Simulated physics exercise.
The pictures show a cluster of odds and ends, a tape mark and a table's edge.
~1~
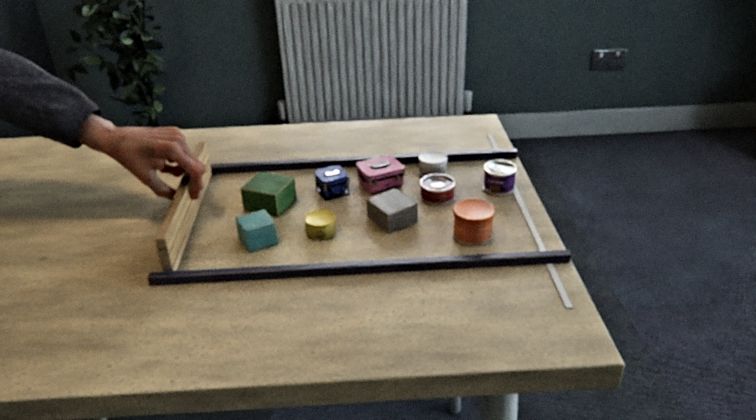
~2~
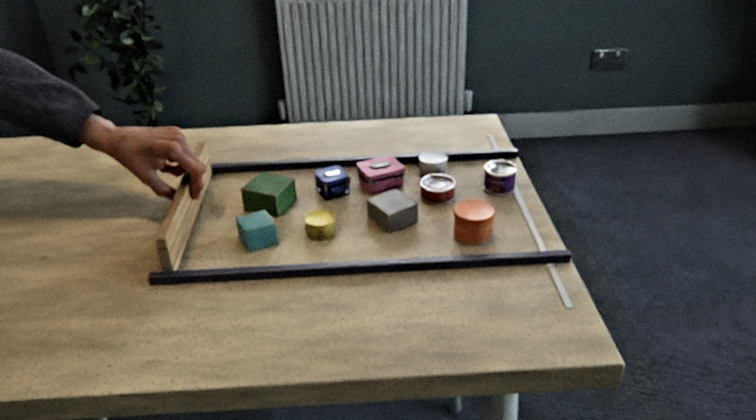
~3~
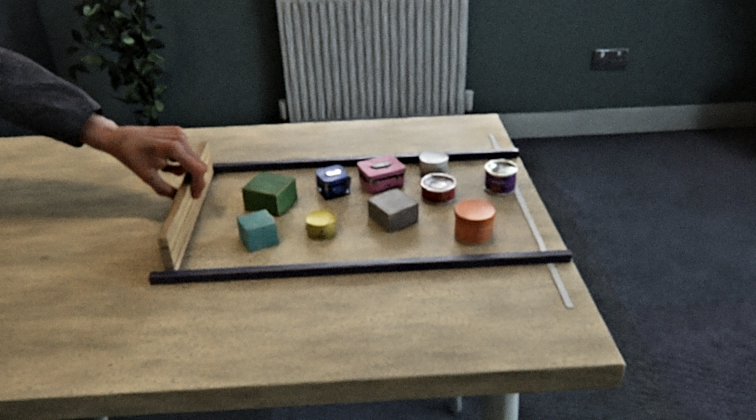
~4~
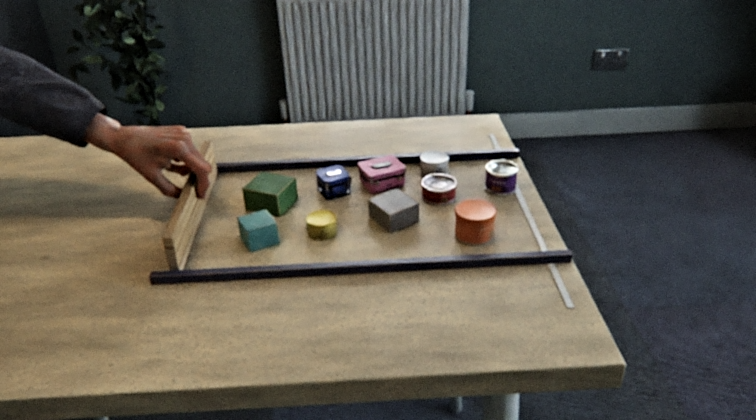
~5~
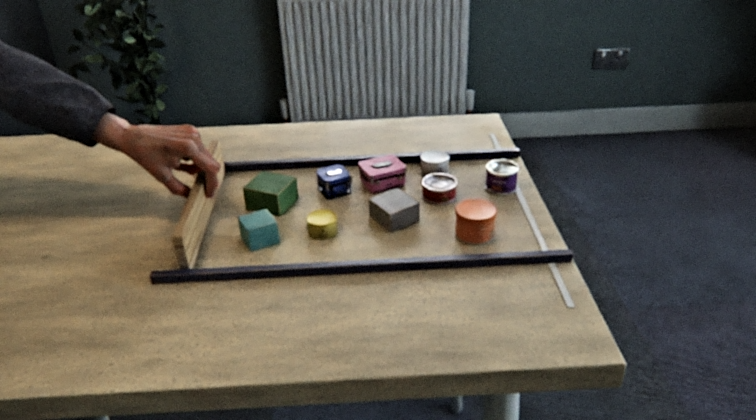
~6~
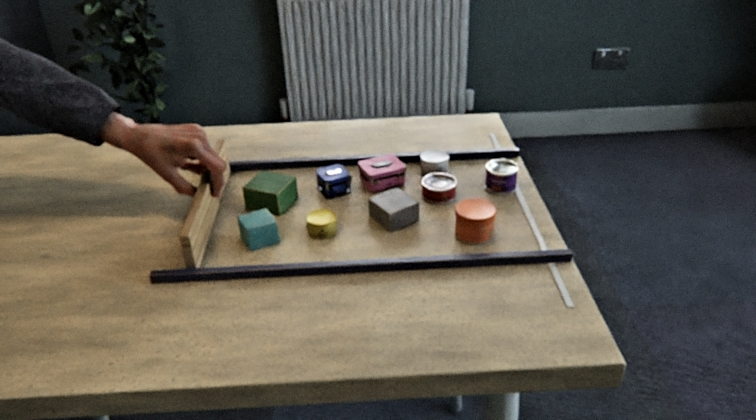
A hand slides a wooden board slightly right toward the blocks and tins, which stay still.
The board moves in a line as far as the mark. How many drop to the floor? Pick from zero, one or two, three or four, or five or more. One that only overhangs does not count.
Outcome: The number that fall off is five or more.
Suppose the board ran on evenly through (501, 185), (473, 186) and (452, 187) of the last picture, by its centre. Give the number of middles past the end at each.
In that order 6, 4 and 1.
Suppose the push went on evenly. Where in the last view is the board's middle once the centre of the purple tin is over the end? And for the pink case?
Near (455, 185) and (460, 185).
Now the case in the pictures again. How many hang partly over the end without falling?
Overhanging: 3.
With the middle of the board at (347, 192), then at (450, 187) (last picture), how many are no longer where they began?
At the one place 7, at the other 10.
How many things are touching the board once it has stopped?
In contact: 3.
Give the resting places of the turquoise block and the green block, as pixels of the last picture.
First (552, 219), then (536, 176).
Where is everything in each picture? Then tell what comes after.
The first frame shows purple tin (500, 178); orange tin (473, 222); white tin (433, 166); board (187, 202); tape (521, 202).
The second frame shows orange tin (474, 222); blue case (332, 183).
The third frame shows white tin (434, 165); red pot (438, 190).
The fourth frame shows purple tin (501, 178); turquoise block (258, 230).
The fifth frame shows orange tin (475, 222); yellow tub (322, 225).
The sixth frame shows purple tin (501, 177); orange tin (475, 221); white tin (435, 164); board (208, 199); tape (523, 201).
Soon after, none off yet; purple tin at rest near (501, 177); orange tin at rest near (475, 221); white tin at rest near (435, 164).
After that, none off yet; purple tin moving near (509, 176); orange tin displaced about its own width near (515, 219); white tin displaced well along near (526, 155).
In the end, the number that fall off is five or more; gone, yellow tub, blue case, pink case, red pot, white tin, orange tin and purple tin.
